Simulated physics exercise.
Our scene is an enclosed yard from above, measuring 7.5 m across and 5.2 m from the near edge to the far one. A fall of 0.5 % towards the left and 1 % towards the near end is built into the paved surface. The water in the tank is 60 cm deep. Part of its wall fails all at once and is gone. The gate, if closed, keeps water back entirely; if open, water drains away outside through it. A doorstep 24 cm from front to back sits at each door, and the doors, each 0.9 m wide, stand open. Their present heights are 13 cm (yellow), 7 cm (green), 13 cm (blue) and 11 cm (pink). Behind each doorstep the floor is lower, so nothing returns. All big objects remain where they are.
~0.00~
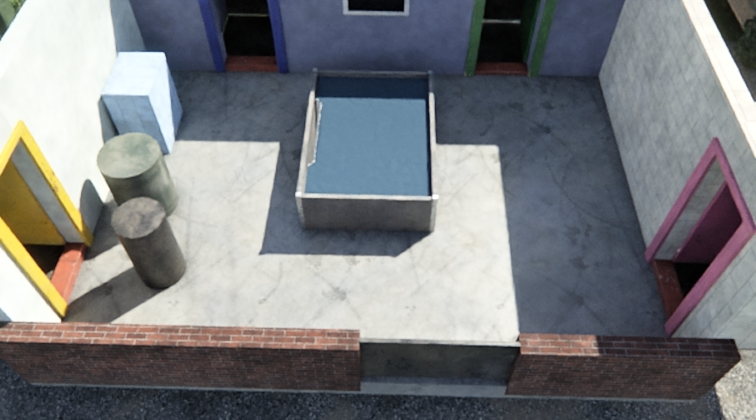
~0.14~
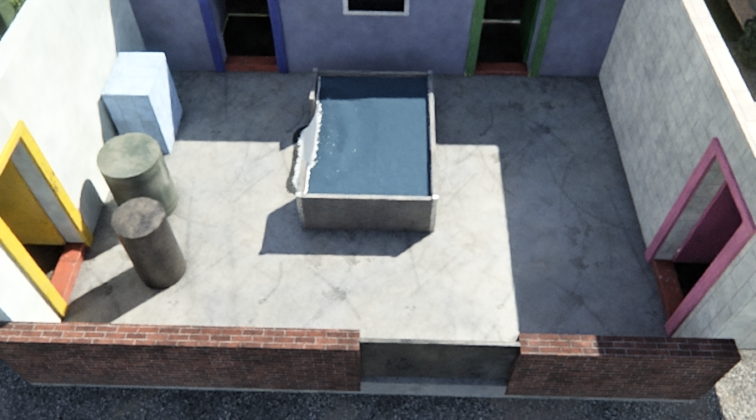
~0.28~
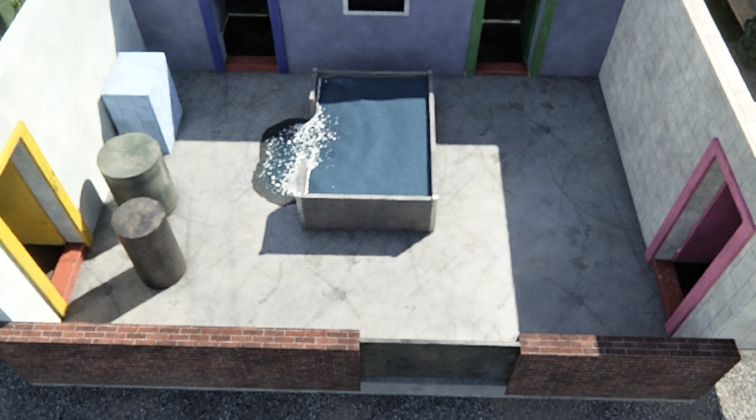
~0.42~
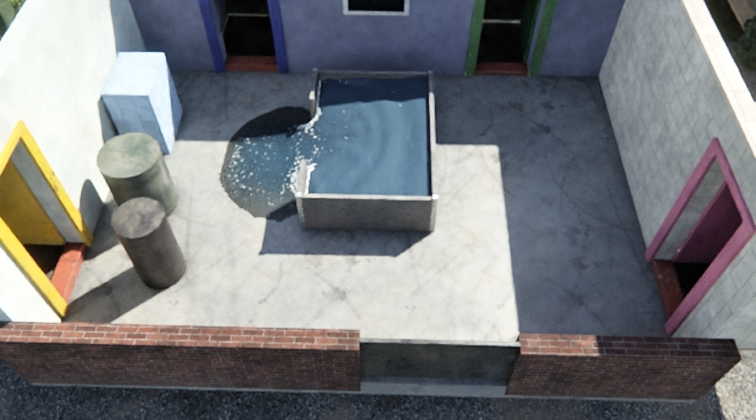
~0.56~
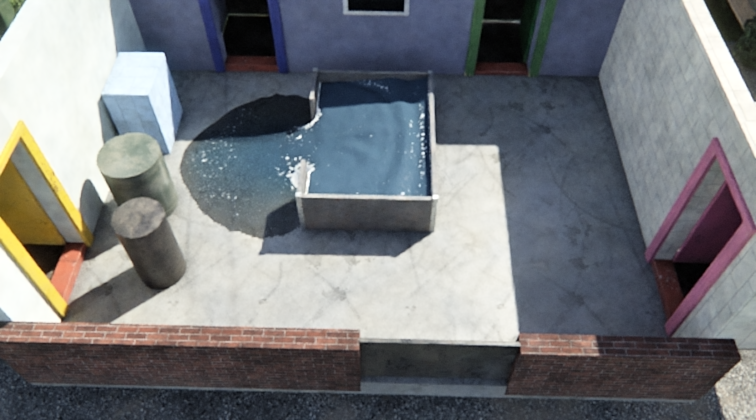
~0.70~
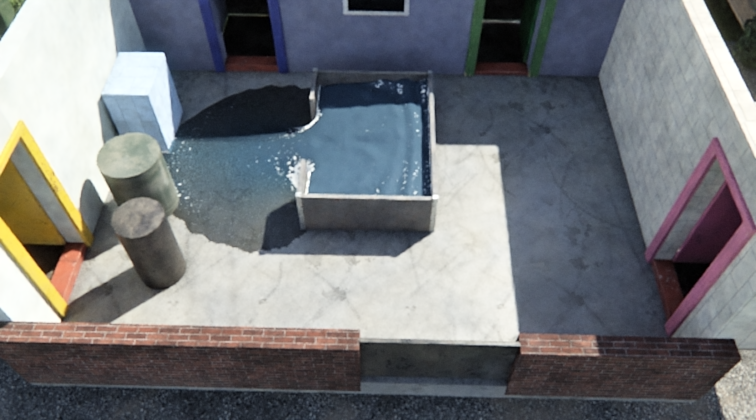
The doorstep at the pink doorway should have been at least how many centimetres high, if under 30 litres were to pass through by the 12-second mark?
At least some 6 cm.
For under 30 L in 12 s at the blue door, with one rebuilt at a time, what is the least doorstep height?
The blue one would have to be about 13.5 cm high.
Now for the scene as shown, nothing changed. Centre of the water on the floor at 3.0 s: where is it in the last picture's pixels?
The water is centred around (262, 167) in the last picture's pixels.
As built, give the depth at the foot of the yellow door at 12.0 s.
A ruler would read roughly 10.0 cm.
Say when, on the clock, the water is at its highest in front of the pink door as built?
Crest at t of about 7.5 s.
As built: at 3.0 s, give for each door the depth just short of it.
Depths in cm: Yellow 18, green 0, blue 11, pink 0.
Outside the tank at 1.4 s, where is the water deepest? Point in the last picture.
Near pixel (116, 173).
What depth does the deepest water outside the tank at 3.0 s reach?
Max depth: Around 32 cm.
After 1.4 s water covers 25 % of the floor, deepest (38 cm) near (116, 173); it has not reached the pink door.
After 3.0 s water covers 35 % of the floor, deepest (32 cm) near (144, 97); it has not reached the pink door.
After 12.0 s water covers 95 % of the floor, deepest (13 cm) near (49, 355); 9 cm at the pink door, 0 litres in over its 11 cm doorstep.
At the pink door as built, the water arrived by 7.0 s and peaked near 11 cm at 7.4 s.
Run again over the same 12 s with other heights there, 42 litres in over 5.5 cm, 14 litres over 7.5 cm. The limit of 30 litres is kept from about 6 cm up.
